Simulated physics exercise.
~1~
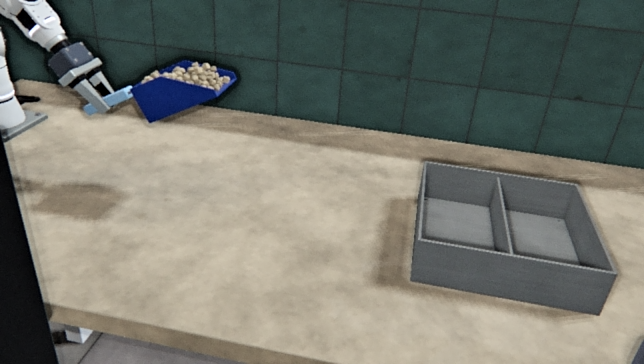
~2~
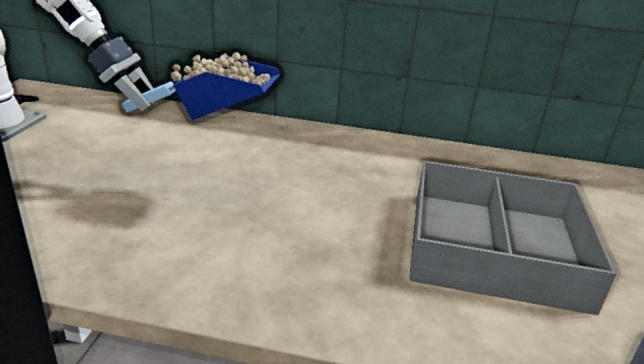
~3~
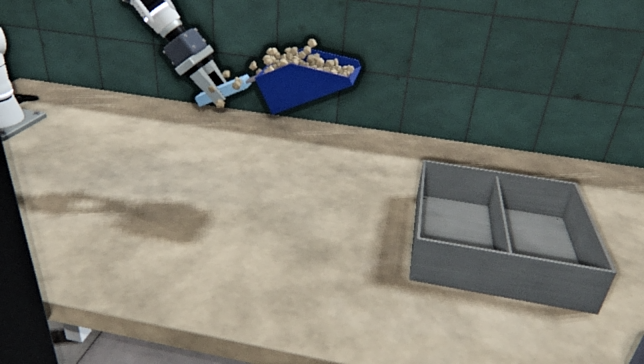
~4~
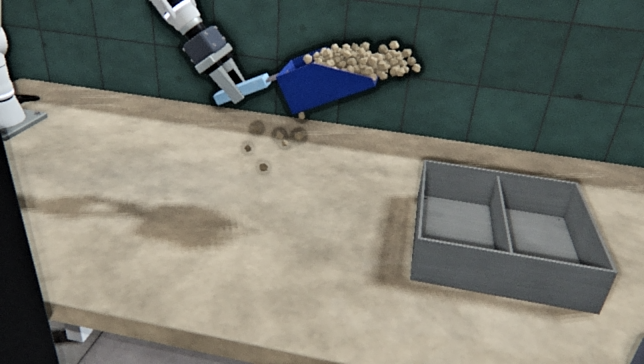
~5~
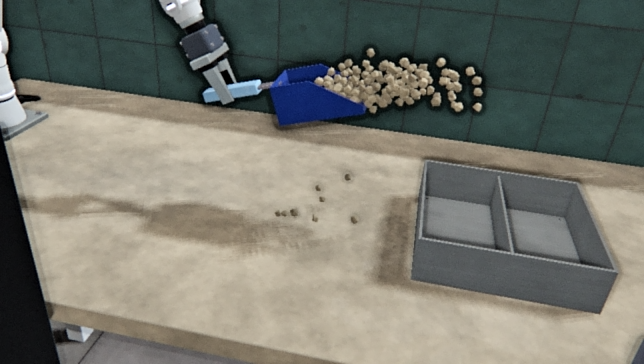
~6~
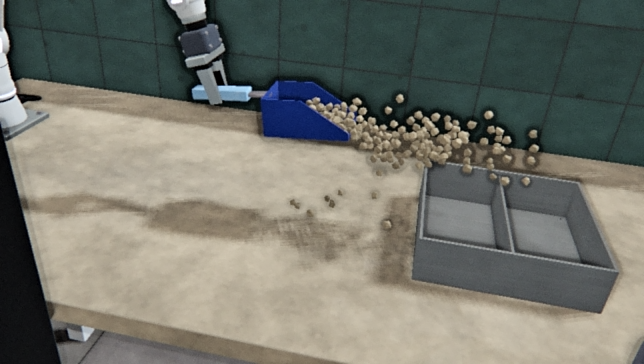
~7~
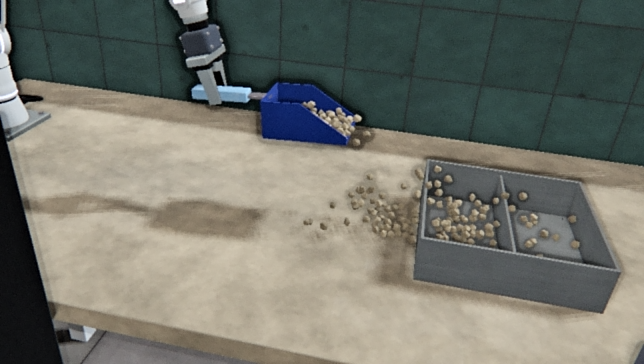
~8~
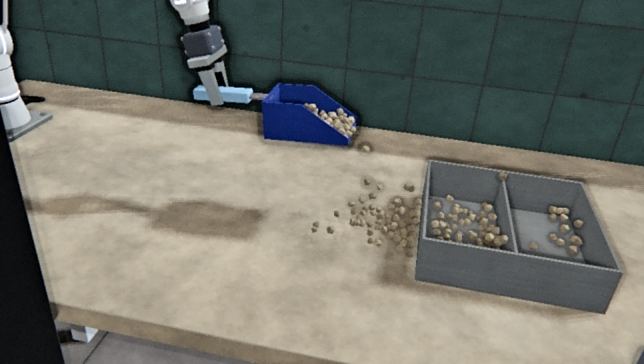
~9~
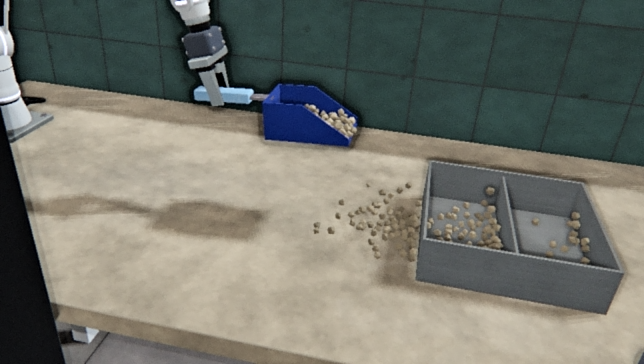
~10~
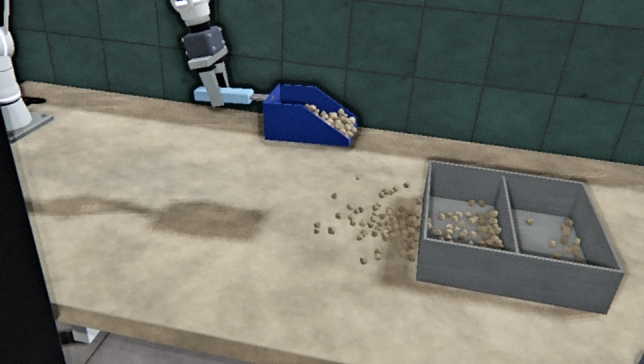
On a table, a robot arm swings a blue scoop right, spilling pebbles beside and into a gray bin.
